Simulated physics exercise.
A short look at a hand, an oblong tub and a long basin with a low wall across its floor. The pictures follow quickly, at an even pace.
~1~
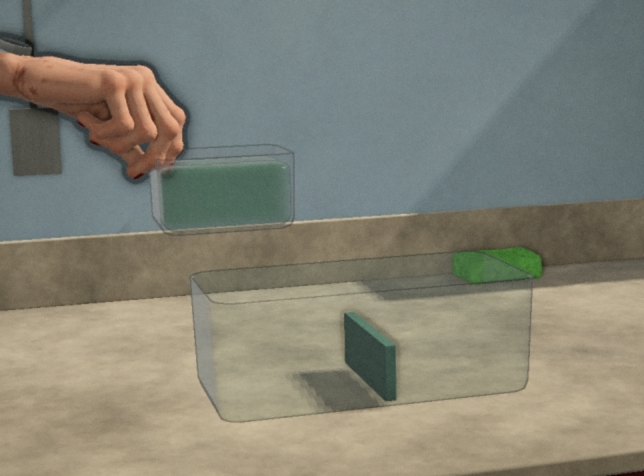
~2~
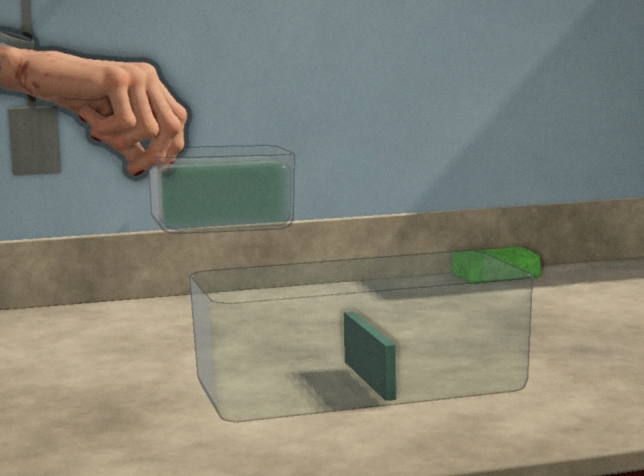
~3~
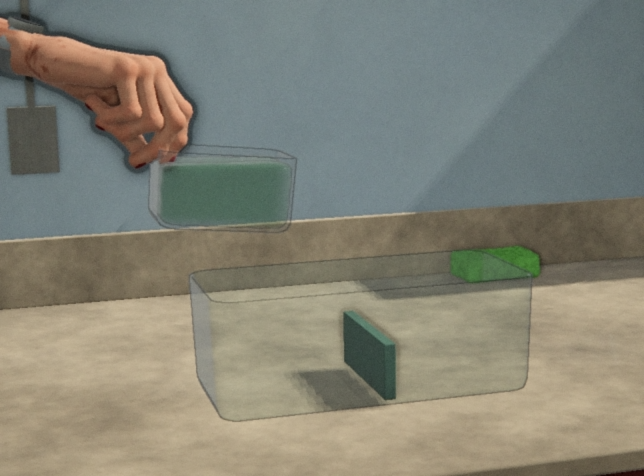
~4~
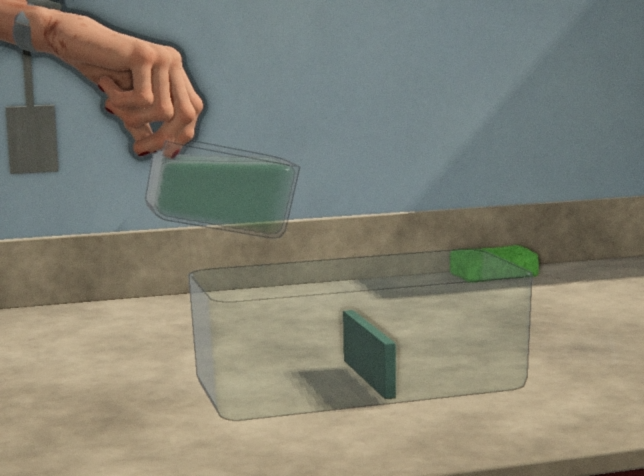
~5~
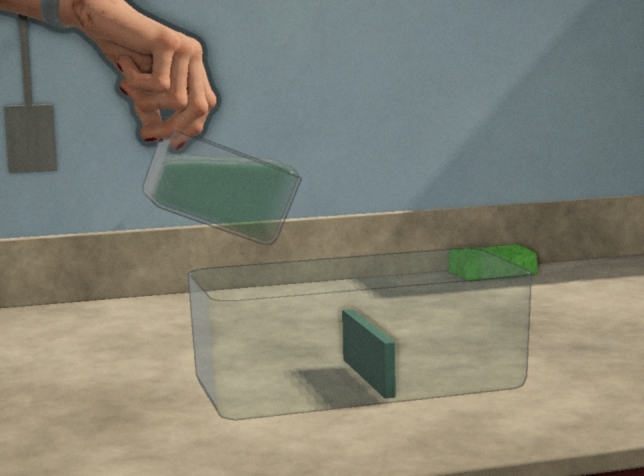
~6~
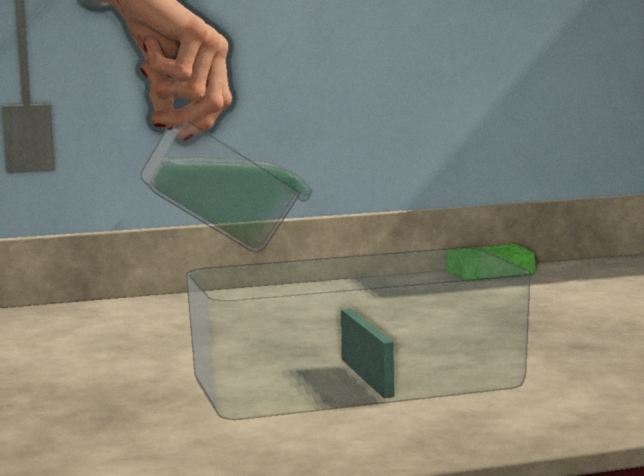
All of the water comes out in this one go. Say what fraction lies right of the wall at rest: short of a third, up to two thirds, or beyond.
The share right of the wall is not even a third.
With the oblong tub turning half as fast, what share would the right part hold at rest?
Near 20 %.
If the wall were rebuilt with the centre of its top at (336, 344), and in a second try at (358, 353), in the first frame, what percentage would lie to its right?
In turn 55 and 35 in a hundred.
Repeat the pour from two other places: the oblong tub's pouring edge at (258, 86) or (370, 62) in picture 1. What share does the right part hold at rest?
In turn 5 and 90 in a hundred.
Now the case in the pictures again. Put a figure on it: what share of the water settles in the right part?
Close to 5 per cent.
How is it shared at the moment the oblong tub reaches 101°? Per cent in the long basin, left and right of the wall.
The left part 60 per cent, the right part 5.
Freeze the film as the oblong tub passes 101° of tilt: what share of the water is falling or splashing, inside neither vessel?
Close to 20 per cent.
A moment on, the oblong tub is tipped right over and 16 per cent is still to pour, 58 is left of the wall and 3 right of it.
Next, the oblong tub is tipped right over and 2 per cent is still to pour, 87 is left of the wall and 4 right of it.
Then the oblong tub is tipped right over and 0 per cent is still to pour, 93 is left of the wall and 5 right of it.
Later the oblong tub is tipped right over and 0 per cent is still to pour, 93 is left of the wall and 5 right of it.
At rest 93 per cent lies left of the wall, 5 right of it and 2 outside.
